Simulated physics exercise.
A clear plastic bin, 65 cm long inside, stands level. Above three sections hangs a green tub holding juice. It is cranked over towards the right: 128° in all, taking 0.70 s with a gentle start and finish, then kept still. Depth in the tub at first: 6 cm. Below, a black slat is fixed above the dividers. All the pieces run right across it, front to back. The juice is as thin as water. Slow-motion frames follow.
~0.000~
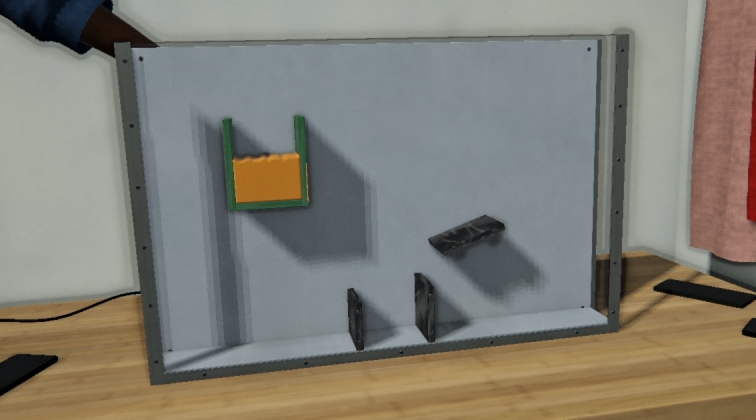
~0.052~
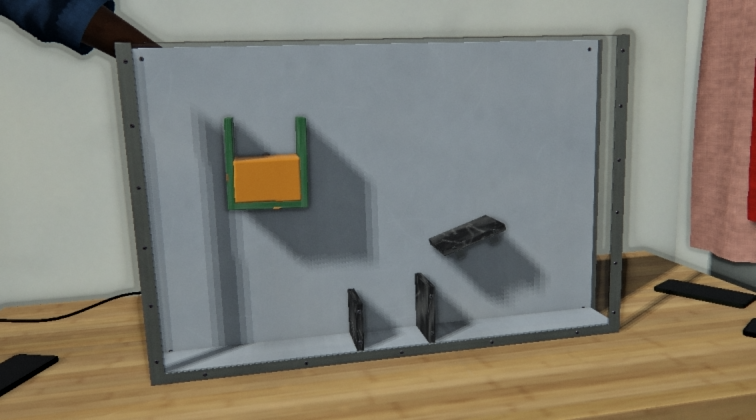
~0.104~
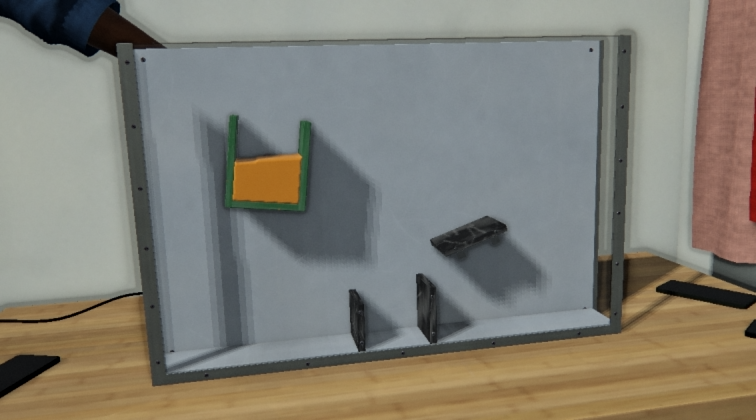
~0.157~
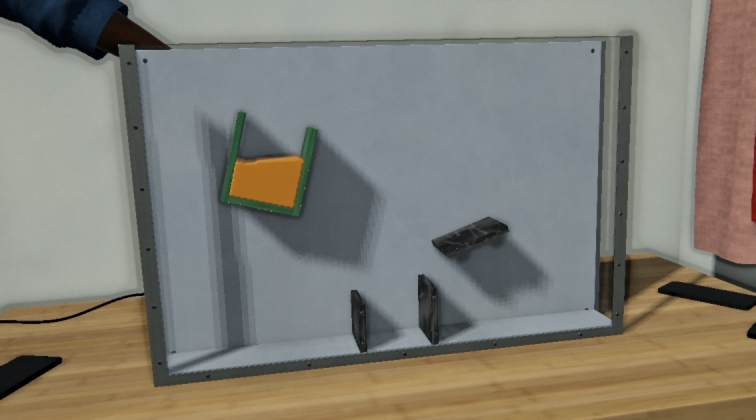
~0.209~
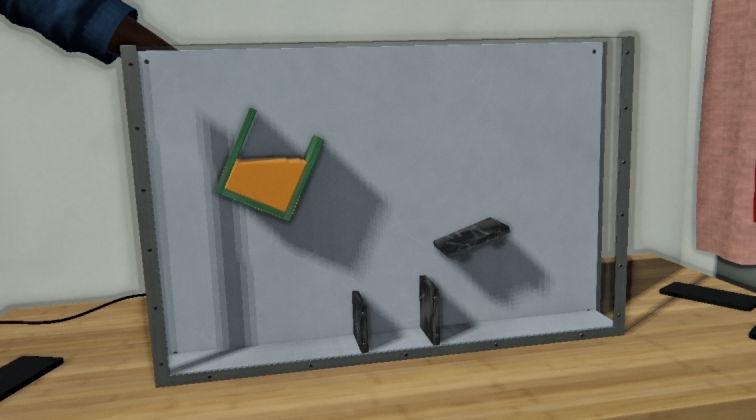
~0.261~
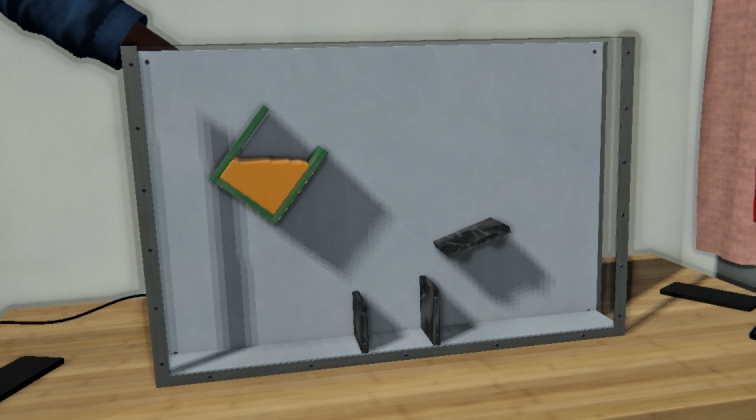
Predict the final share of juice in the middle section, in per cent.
Close to 40 per cent of it.
By 0.46 s the sections hold 0, 0 and 0 per cent, with 100 still above them.
By 0.71 s the sections hold 30, 43 and 0 per cent, with 27 still above them.
By 1.03 s the sections hold 56, 38 and 1 per cent, with 5 still above them.
At rest it is 61 per cent left, 38 middle, 1 right.
